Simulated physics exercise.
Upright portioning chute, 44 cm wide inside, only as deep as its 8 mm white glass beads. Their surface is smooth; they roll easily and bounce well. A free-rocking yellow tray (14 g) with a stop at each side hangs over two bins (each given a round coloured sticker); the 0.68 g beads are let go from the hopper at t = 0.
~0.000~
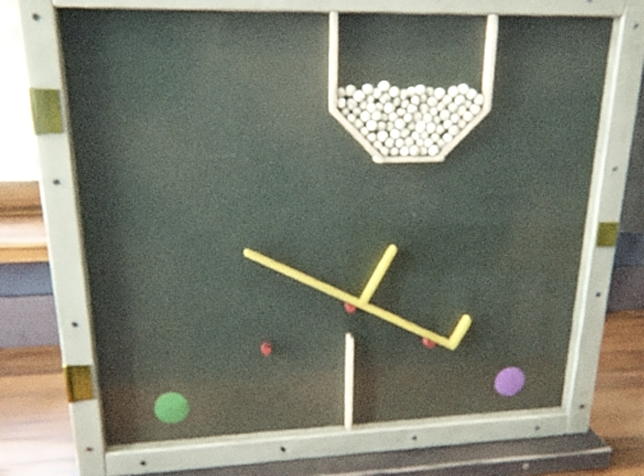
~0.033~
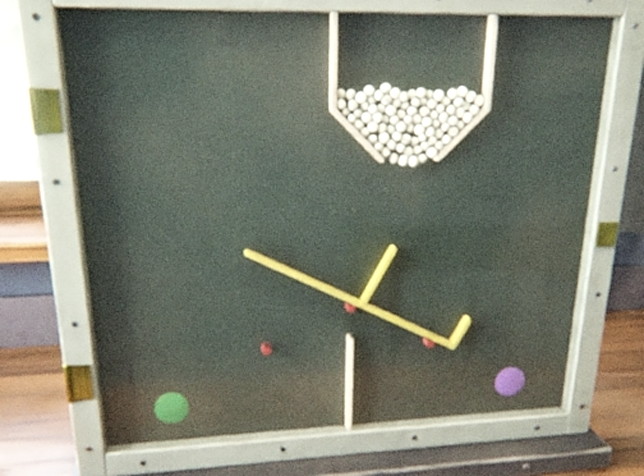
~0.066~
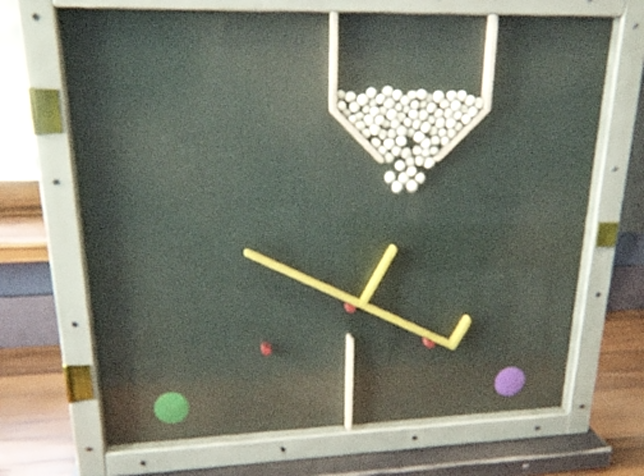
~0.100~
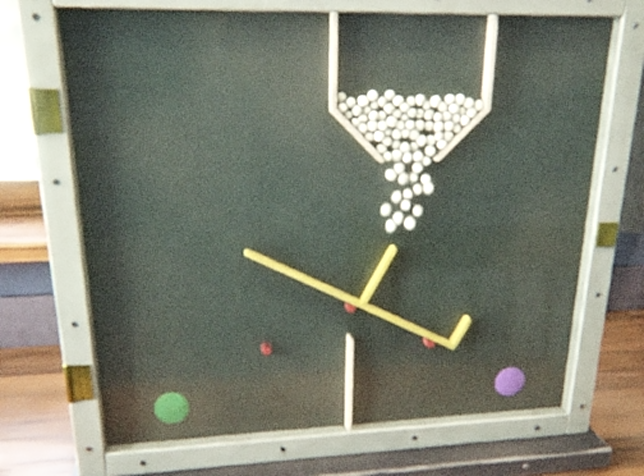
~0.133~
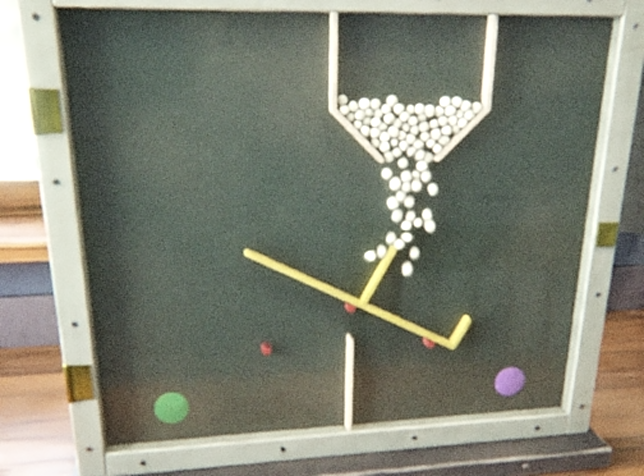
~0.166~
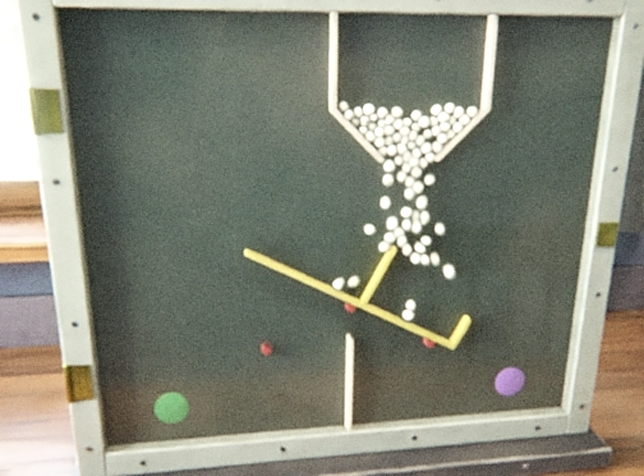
In an upright framed board, small white beads sit in a hopper above a tilted yellow tray, its right end low. The hopper's bottom opens and beads drop out in a lengthening stream, striking the top of the tray's upright wall and scattering to both sides, while the tray stays still.
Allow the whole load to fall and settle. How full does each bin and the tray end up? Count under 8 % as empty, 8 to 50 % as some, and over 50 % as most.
Result: Green bin empty, purple bin some, tray most.
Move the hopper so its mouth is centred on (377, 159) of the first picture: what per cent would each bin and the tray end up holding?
Result: Green bin = 0; purple bin = 10; tray = 90.
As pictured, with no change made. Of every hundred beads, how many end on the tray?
That share is close to 70 percent.
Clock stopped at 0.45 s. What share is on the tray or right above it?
Around 80 per cent of the load.
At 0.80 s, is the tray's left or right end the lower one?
Right.
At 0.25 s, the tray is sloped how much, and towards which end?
30°, right end low.
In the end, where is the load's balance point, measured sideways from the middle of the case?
It sits around 7 cm right of centre.
After 0.45 s 100 % have left the hopper; tray right end down 28°; on or over it 80 %, past it to the left 0 %, to the right 20 %.
After 0.80 s 100 % have left the hopper; tray right end down 28°; on or over it 75 %, past it to the left 0 %, to the right 25 %.
Settled by 2.0 s, green bin 0 %, purple bin 30 %, tray 70 %; tray right end down 28°.
